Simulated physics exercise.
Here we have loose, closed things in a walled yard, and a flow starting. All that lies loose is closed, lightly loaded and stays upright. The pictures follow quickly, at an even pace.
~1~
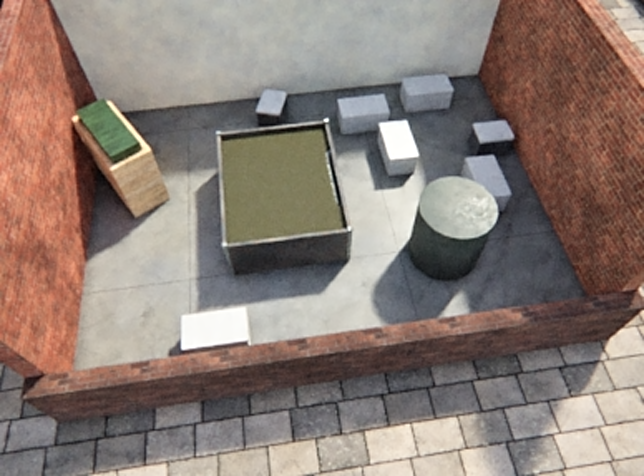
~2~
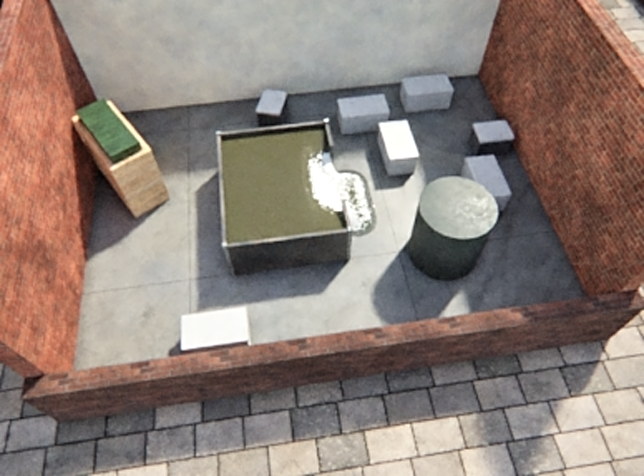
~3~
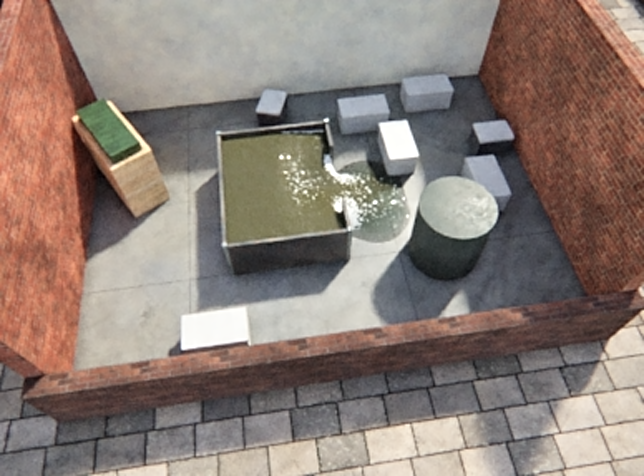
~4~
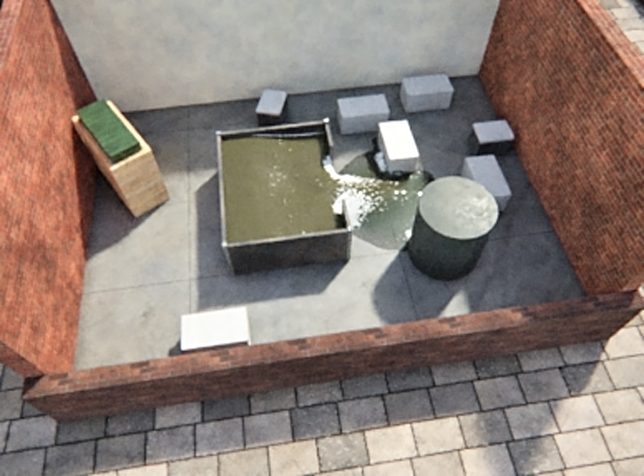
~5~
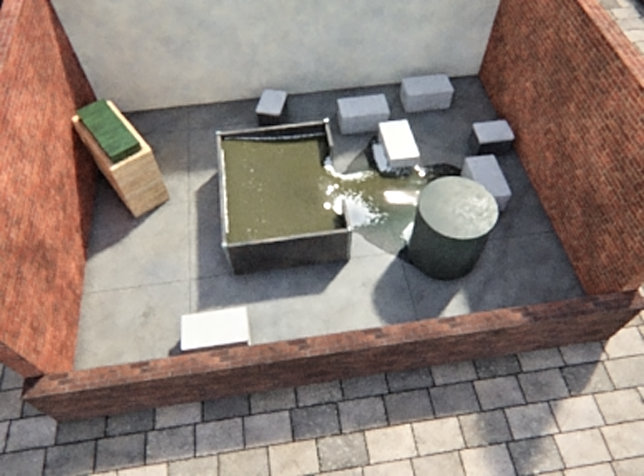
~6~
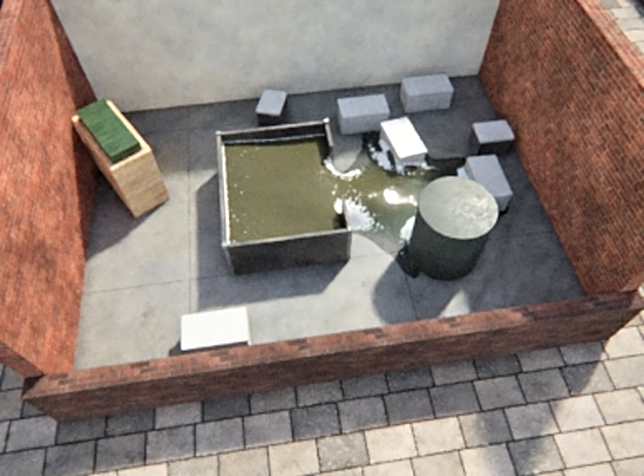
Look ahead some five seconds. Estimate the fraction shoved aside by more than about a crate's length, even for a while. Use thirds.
It is at least two thirds.
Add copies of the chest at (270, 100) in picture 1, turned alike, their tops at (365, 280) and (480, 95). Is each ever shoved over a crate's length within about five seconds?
In turn: Pushed that far, that far or more.
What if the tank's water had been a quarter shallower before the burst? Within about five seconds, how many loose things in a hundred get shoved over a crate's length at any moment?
Some 60 per cent.
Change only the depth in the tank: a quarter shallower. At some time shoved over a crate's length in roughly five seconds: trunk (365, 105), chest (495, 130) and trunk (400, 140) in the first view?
One after the other: Never so far, that far or more, pushed that far.
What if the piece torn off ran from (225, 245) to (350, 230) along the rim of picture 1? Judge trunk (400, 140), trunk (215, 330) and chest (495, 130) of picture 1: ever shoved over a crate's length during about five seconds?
In that order: Never so far, yes, moved that far.
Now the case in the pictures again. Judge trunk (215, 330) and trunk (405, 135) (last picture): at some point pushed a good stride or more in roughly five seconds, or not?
One after the other: Short of that, swept aside.
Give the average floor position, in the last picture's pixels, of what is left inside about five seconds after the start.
Near (326, 168).
A moment on, 2 of 7 are well off their spots; 0 afloat.
Next, 3 of 7 are well off their spots; 2 afloat.
Later, 4 of 7 are well off their spots; 3 afloat.
In the end, 6 of 7 are well off their spots, and 6 have been at some point; 2 afloat.
